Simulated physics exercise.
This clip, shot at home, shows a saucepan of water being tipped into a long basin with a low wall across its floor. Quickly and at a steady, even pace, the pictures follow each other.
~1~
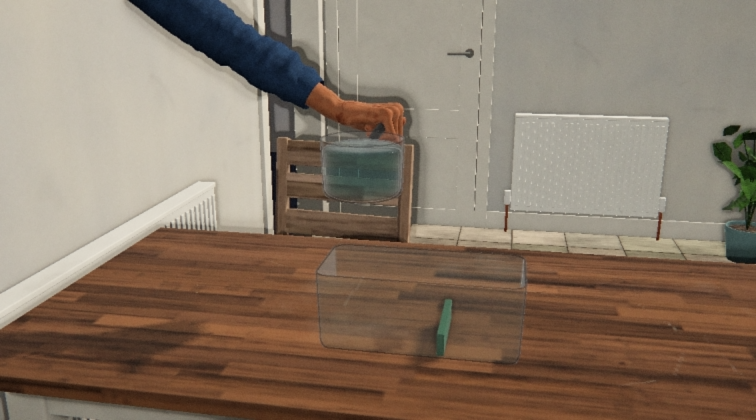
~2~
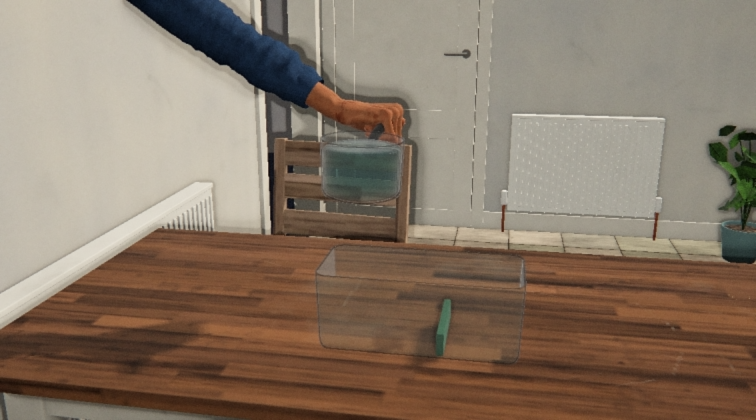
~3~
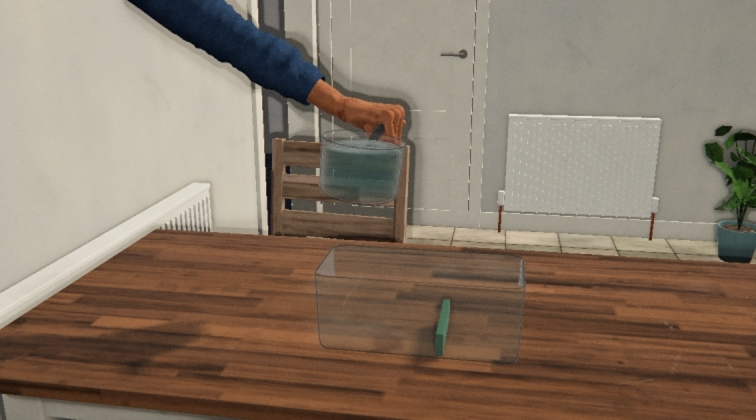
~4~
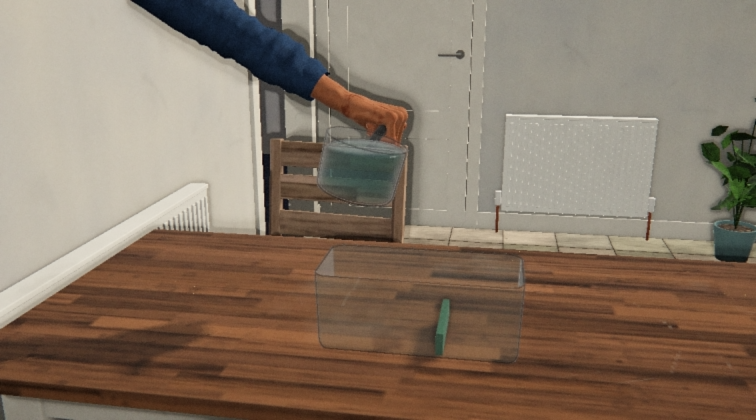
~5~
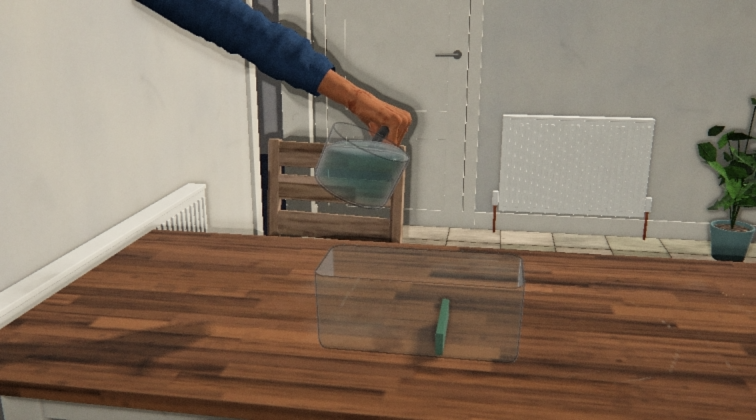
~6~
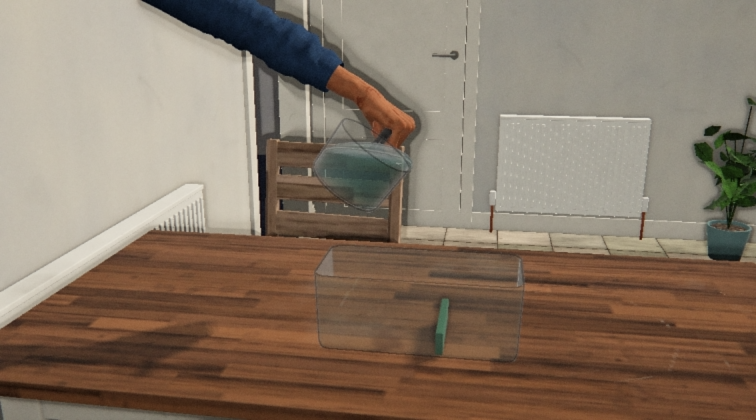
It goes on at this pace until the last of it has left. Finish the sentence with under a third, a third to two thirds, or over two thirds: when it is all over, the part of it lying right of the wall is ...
... a third to two thirds.
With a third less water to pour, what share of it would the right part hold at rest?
About 20 %.
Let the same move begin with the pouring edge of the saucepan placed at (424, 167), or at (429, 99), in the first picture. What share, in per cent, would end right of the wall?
Close to 55 % for the first start and close to 70 % for the second.
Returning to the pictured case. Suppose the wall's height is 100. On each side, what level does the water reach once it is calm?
Near 50 in a hundred to the left, 60 to the right.
A moment on, the saucepan is tipped right over and 36 per cent is still to pour, 4 is left of the wall and 15 right of it.
Next, the saucepan is tipped right over and 8 per cent is still to pour, 32 is left of the wall and 48 right of it.
Then the saucepan is tipped right over and 1 per cent is still to pour, 47 is left of the wall and 45 right of it.
Later the saucepan is tipped right over and 0 per cent is still to pour, 55 is left of the wall and 43 right of it.
In the end 57 per cent lies left of the wall, 41 right of it and 2 outside.
